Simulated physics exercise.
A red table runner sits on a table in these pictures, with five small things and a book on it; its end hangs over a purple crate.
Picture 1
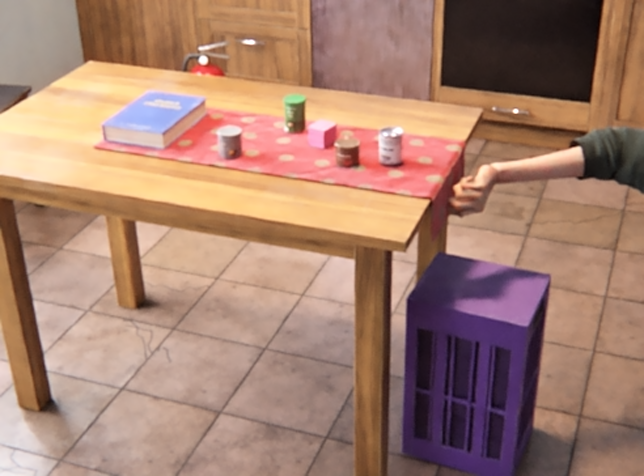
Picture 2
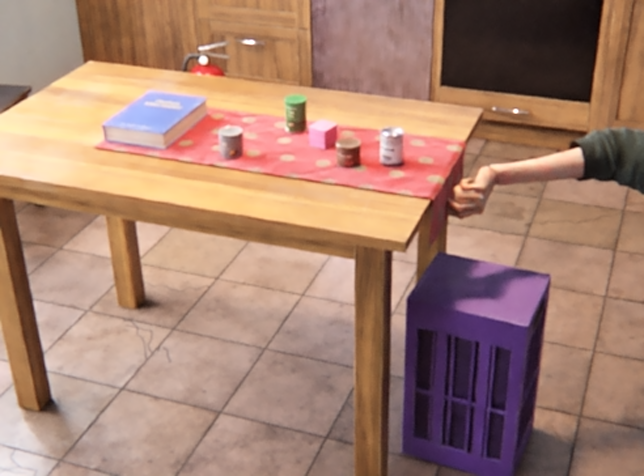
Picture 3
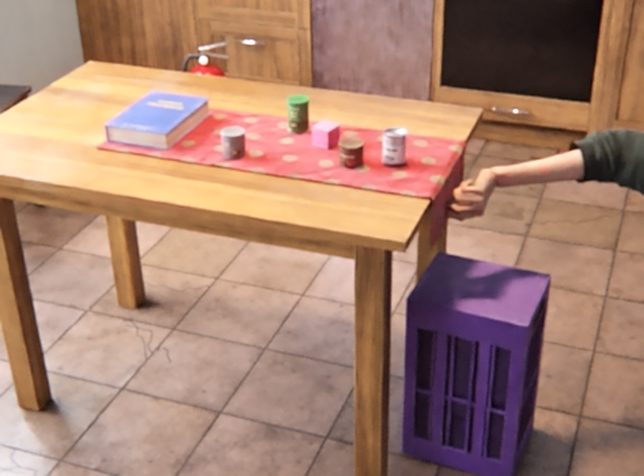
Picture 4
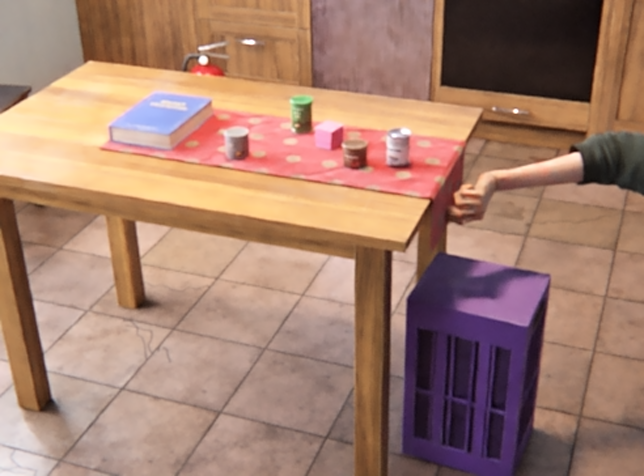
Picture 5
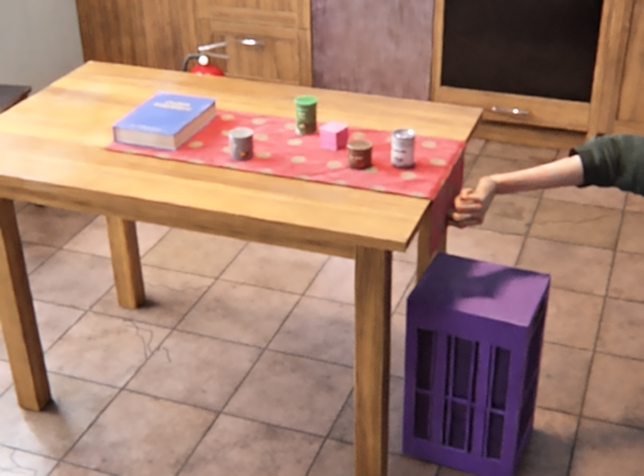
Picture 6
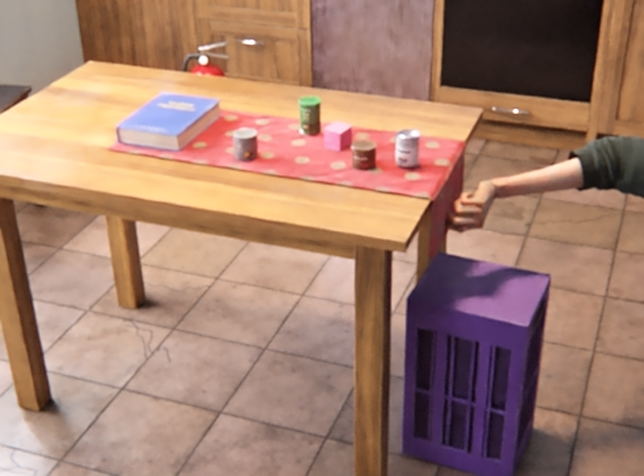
A hand slowly pulls the red table runner rightward, carrying the book and small items along.
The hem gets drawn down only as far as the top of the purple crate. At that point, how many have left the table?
One.
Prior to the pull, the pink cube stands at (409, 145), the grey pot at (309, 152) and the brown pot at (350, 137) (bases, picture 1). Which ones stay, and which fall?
Final state: The pink cube is no longer up, the grey pot is still in place, the brown pot is still in place.
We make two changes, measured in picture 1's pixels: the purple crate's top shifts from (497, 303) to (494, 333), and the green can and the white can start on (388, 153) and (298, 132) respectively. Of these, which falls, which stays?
Green can is gone, white can stays.
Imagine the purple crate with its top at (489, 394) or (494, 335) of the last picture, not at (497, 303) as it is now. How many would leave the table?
Respectively 4 and 2.
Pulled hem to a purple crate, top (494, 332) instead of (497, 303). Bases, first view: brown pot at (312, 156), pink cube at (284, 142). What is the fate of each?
Outcome: Brown pot keeps its perch; pink cube keeps its perch.
Soon after, hem near (446, 262); all still up.
Then, hem on the crate; white can gone.
At rest, hem on the crate; white can gone. The answer is one.
